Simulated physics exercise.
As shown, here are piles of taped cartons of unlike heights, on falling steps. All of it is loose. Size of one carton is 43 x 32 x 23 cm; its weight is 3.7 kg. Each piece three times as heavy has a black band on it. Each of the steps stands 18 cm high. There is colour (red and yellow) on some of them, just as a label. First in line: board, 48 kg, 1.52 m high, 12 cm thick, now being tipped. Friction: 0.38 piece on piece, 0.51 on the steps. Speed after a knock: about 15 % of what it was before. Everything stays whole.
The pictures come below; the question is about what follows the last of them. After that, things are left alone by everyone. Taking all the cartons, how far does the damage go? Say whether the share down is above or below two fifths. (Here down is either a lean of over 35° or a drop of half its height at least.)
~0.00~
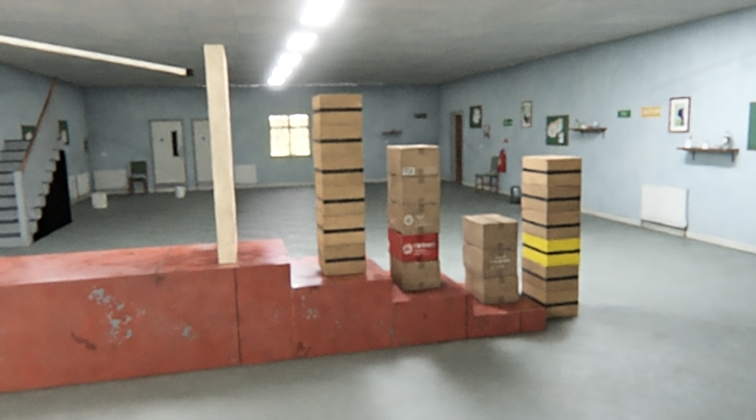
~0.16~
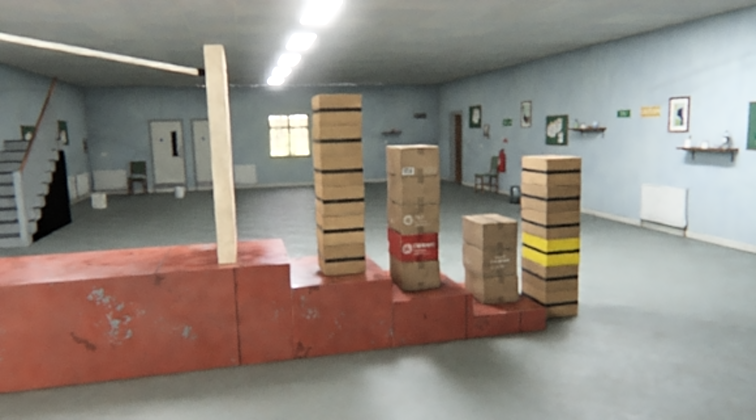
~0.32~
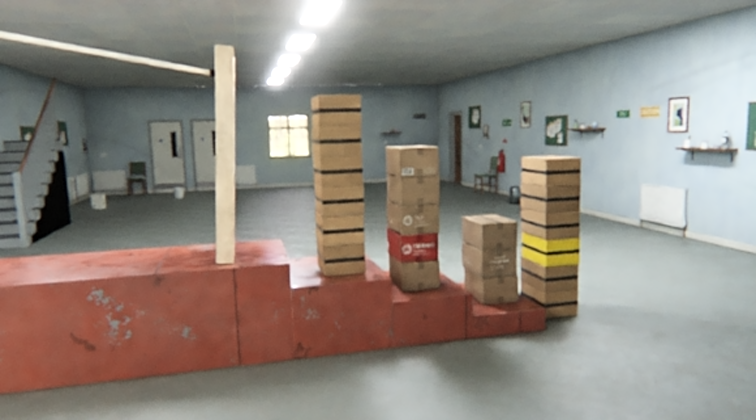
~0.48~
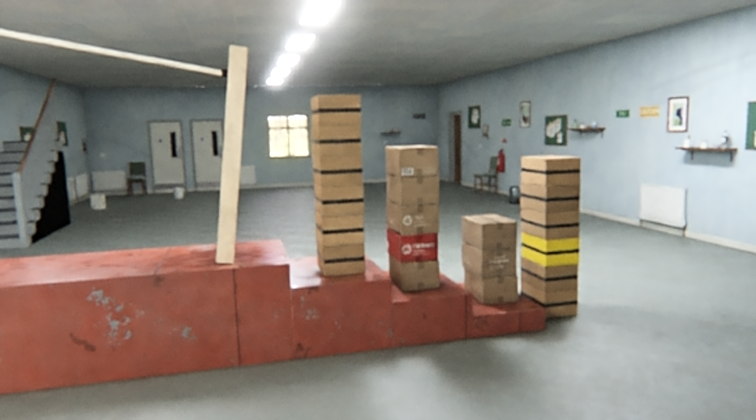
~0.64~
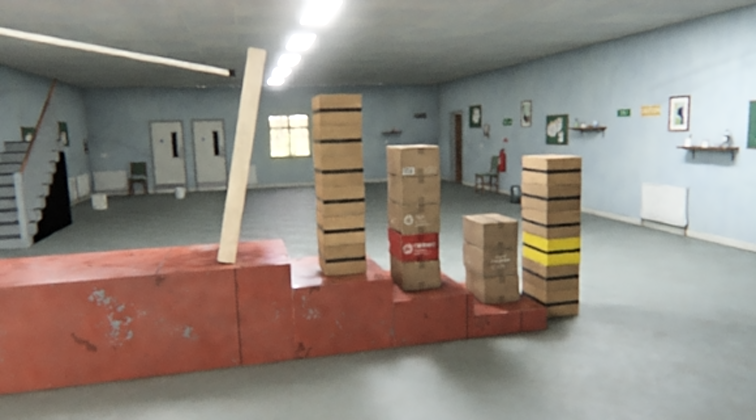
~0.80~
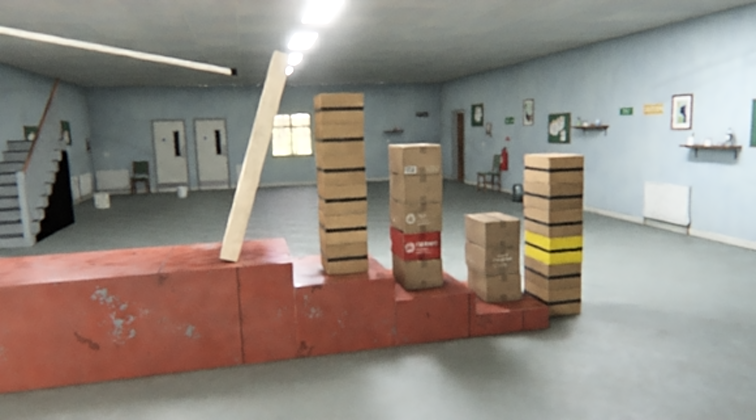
My bet is it breaks two fifths.
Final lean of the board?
Roughly 75 degrees off upright.
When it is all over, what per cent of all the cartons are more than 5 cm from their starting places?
Shifted fraction is 90 per cent.
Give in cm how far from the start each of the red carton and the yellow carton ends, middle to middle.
For red it's roughly 50 cm, and for yellow it's roughly 80 cm.
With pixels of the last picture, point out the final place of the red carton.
I'd place it at about (467, 257) in the final view.
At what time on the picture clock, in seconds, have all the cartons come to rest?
Close to 5.5 s.
After 1.96 s, board 52° from upright; 1 of the 20 cartons down; red carton 10° from how it stood.
After 2.48 s, board 77° from upright; 10 of the 20 cartons down; red carton 51° from how it stood, 7 cm lower.
After 3.40 s, board 77° from upright; 16 of the 20 cartons down; yellow carton on its side; red carton 60° from how it stood, 17 cm lower.
In the end (5.7 s), board 77° from upright; 16 of the 20 cartons down; yellow carton on its side; red carton 60° from how it stood, 17 cm lower. That is 80 per cent. From the last view, middles, yellow carton near (620, 285), red carton near (467, 257).
